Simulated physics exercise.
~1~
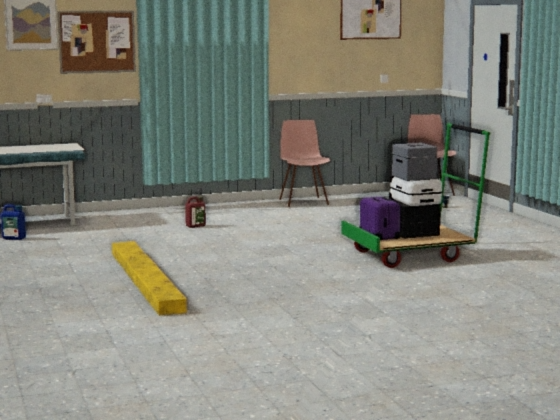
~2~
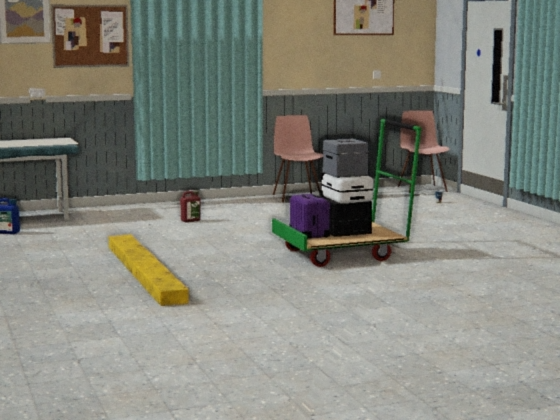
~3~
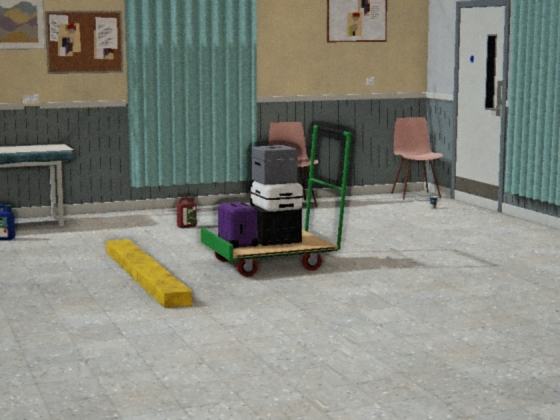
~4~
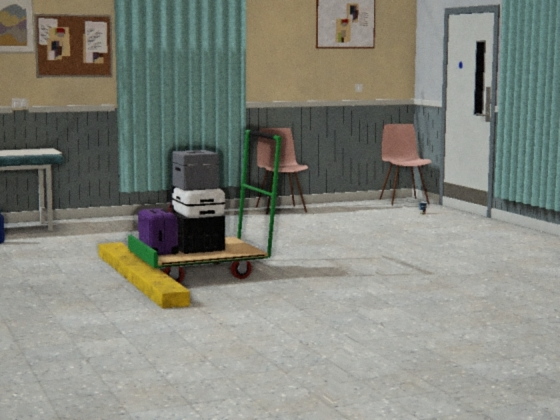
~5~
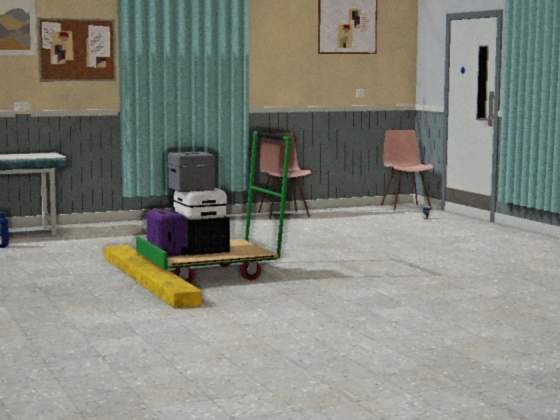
In this clip, a green-framed trolley carrying a purple suitcase, a black crate, a white suitcase and a grey toolbox rolls left across a tiled floor until it meets a yellow kerb. It stops there, with the whole load still stacked on its deck.
